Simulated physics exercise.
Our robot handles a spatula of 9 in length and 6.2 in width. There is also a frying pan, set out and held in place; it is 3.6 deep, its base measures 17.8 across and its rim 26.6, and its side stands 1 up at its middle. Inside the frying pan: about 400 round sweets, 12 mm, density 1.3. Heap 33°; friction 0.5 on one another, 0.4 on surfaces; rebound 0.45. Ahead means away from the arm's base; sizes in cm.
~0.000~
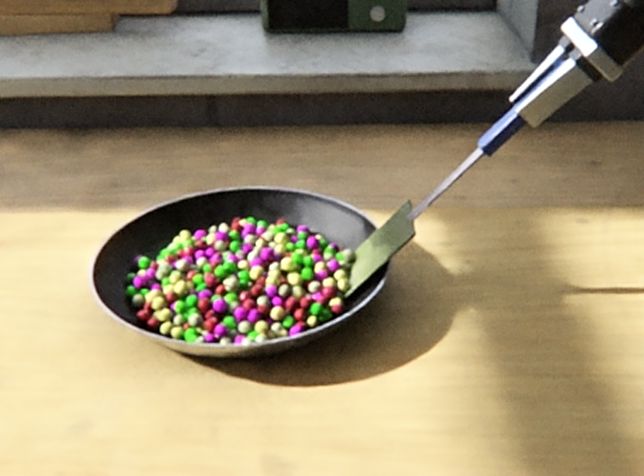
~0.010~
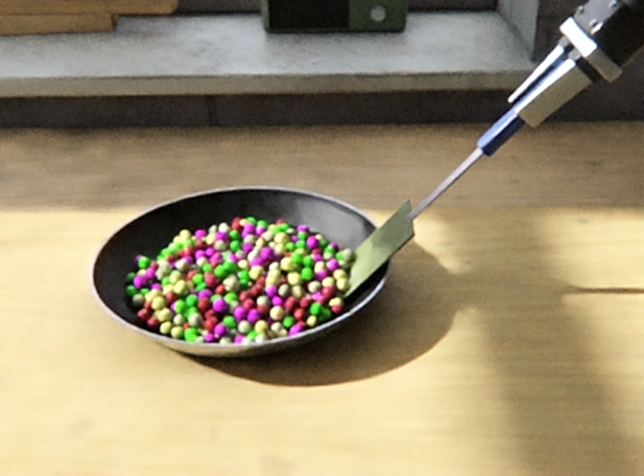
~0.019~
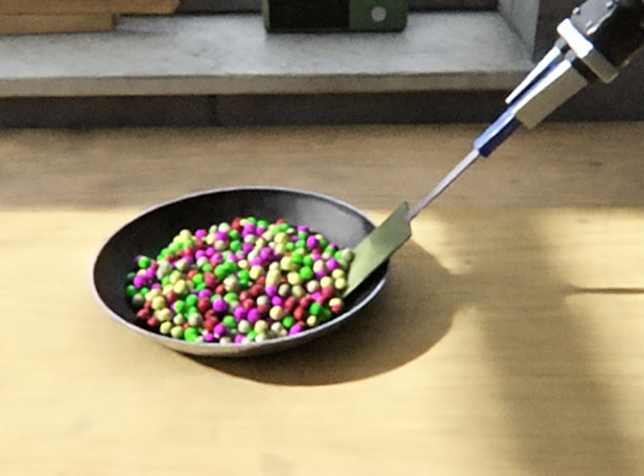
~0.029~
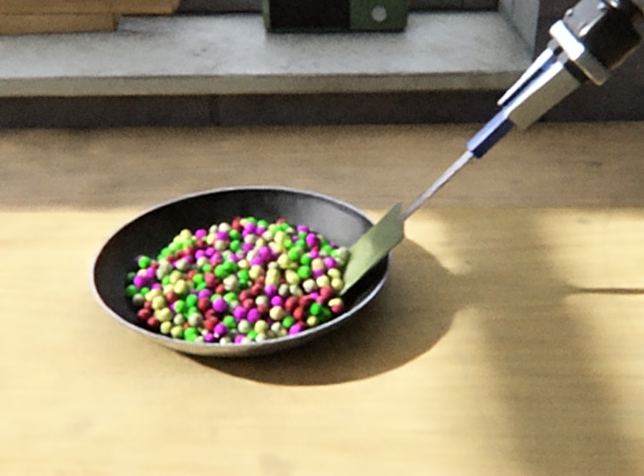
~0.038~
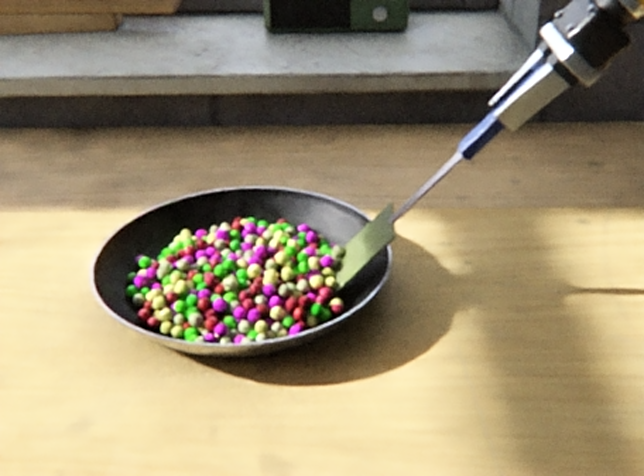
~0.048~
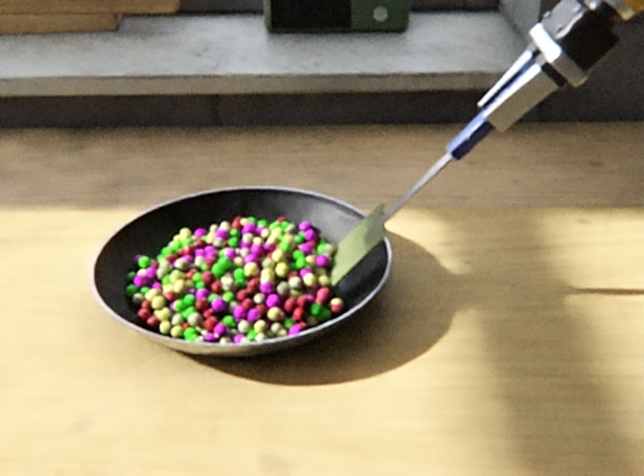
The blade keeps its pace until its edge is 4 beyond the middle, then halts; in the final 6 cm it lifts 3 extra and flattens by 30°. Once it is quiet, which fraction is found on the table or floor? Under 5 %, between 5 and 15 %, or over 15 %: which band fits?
The band that fits is under 5 %.
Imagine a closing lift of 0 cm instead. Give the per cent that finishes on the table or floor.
Some 0 in a hundred.
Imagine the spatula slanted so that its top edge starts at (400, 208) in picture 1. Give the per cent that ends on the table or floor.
About 0%.
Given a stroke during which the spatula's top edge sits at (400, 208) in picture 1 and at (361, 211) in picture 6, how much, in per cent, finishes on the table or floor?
Close to 5 in a hundred.
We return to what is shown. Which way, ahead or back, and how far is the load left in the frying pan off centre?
3.5 cm ahead.
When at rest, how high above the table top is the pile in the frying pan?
It reaches about 4.5 cm.
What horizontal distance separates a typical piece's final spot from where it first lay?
Somewhere near 2 centimetres, I reckon.
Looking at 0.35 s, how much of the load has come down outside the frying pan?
It works out to about 0 in a hundred.
By 0.09 s, sloping 48°, highest piece 5 above the table; 397 in the frying pan.
By 0.13 s, sloping 36°, highest piece 6 above the table; 397 in the frying pan.
By 0.35 s, sloping 18°, highest piece 4 above the table; 393 in the frying pan, 3 on the table or floor, 1 on the blade or in flight.
By 1.40 s, sloping 18°, highest piece 4 above the table; 393 in the frying pan, 4 on the table or floor.
Final count, 393 in the frying pan, 4 on the table or floor. That is 1 % on the table or floor.
